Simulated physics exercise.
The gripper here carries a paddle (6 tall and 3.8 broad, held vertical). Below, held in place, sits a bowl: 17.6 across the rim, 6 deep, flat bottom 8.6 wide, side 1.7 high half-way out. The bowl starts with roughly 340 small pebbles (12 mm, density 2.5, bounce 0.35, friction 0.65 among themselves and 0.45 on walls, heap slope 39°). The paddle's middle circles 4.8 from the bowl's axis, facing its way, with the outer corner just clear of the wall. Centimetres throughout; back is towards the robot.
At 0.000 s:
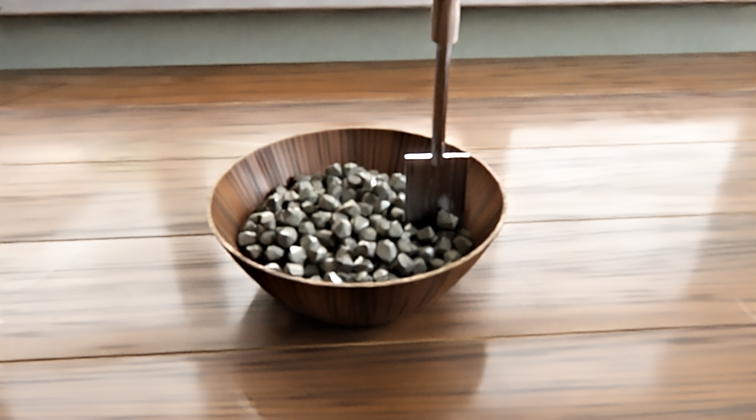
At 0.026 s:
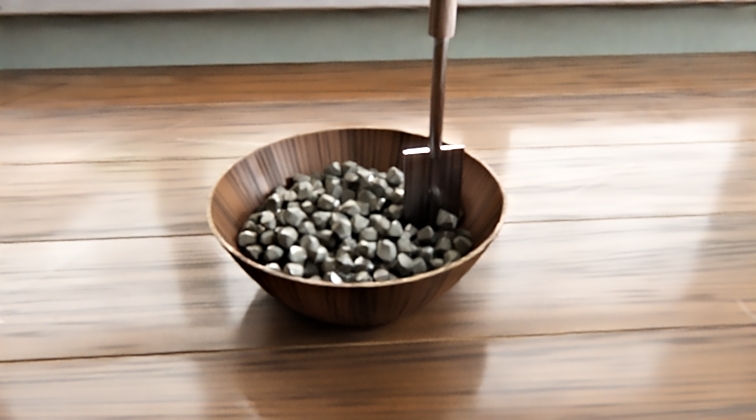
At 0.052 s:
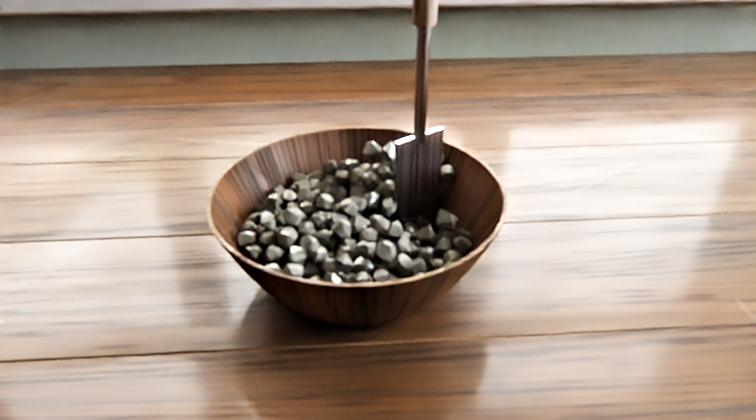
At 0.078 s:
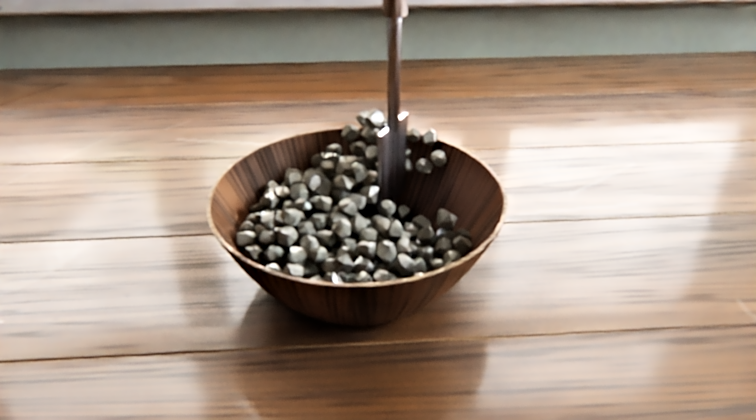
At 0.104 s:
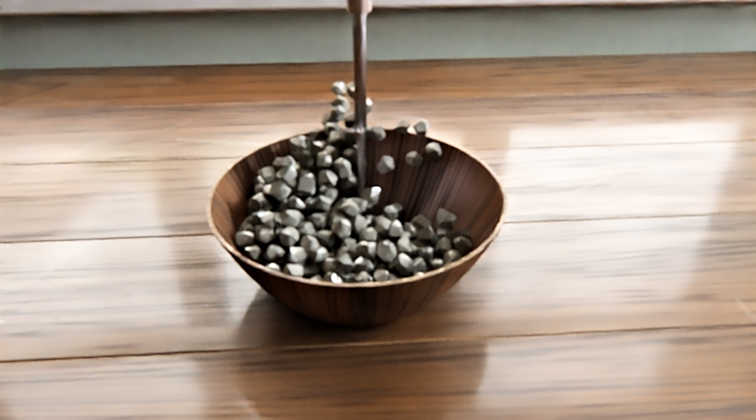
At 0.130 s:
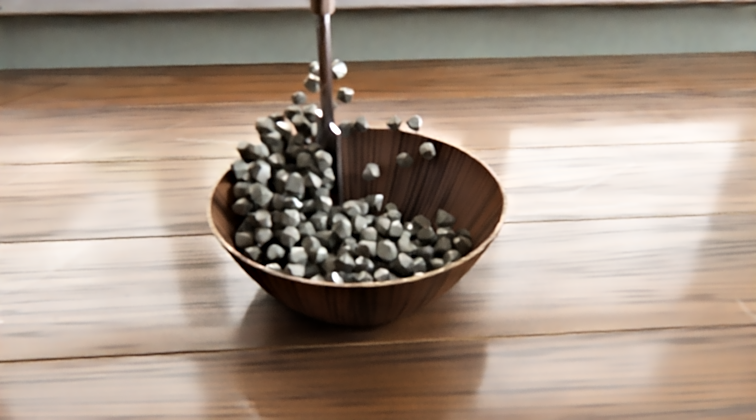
Wooden bowl of small grey pebbles on a wooden floor, an upright paddle sweeping leftward along the back, heaping and flinging pebbles upward.
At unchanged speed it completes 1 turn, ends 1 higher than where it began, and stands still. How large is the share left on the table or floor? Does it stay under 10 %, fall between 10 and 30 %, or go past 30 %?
It goes past 30 %.
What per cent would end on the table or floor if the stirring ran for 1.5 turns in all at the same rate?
I'd expect around 50 per cent.
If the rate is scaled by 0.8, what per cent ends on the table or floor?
Estimated share: Near 30 per cent.
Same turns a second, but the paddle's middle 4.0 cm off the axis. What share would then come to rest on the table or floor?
Around 45 in a hundred.
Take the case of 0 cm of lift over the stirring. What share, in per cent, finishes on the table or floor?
About 40 percent.
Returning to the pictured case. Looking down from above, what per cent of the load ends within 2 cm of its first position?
Roughly 25 percent of the load.
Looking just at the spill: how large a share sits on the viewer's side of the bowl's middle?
About 60 per cent.
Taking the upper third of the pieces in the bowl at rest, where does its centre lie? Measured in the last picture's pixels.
Close to (394, 202).
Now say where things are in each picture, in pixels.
Paddle neck at (439, 133), 0° round; upper third of the load around (350, 219), from x 250 to 465, top at y 170; 339 in the bowl, in the first frame.
Paddle neck at (436, 126), 9° round; upper third of the load around (350, 218), from x 250 to 465, top at y 170, in the second frame.
Paddle neck at (421, 113), 32° round; upper third of the load around (348, 208), from x 250 to 465, top at y 150, in the third frame.
Paddle neck at (393, 102), 58° round; upper third of the load around (344, 198), from x 245 to 465, top at y 120, in the fourth frame.
Paddle neck at (360, 98), 85° round; upper third of the load around (328, 189), from x 245 to 465, top at y 90; 337 in the bowl, 2 in flight or on the tool, in the fifth frame.
Paddle neck at (327, 99), 111° round; upper third of the load around (299, 185), from x 240 to 465, top at y 70; 331 in the bowl, 8 in flight or on the tool, in the sixth frame.
After 0.22 s, 202° round, highest piece 10 above the table; 296 in the bowl, 1 on the table or floor, 42 in flight or on the tool.
After 0.31 s, 294° round, highest piece 12 above the table; 250 in the bowl, 31 on the table or floor, 58 in flight or on the tool.
After 0.56 s, 0° round, highest piece 6 above the table; 207 in the bowl, 132 on the table or floor.
After 1.26 s, 0° round, highest piece 6 above the table; 207 in the bowl, 132 on the table or floor.
At rest, 207 in the bowl, 132 on the table or floor. That is 39 % on the table or floor.
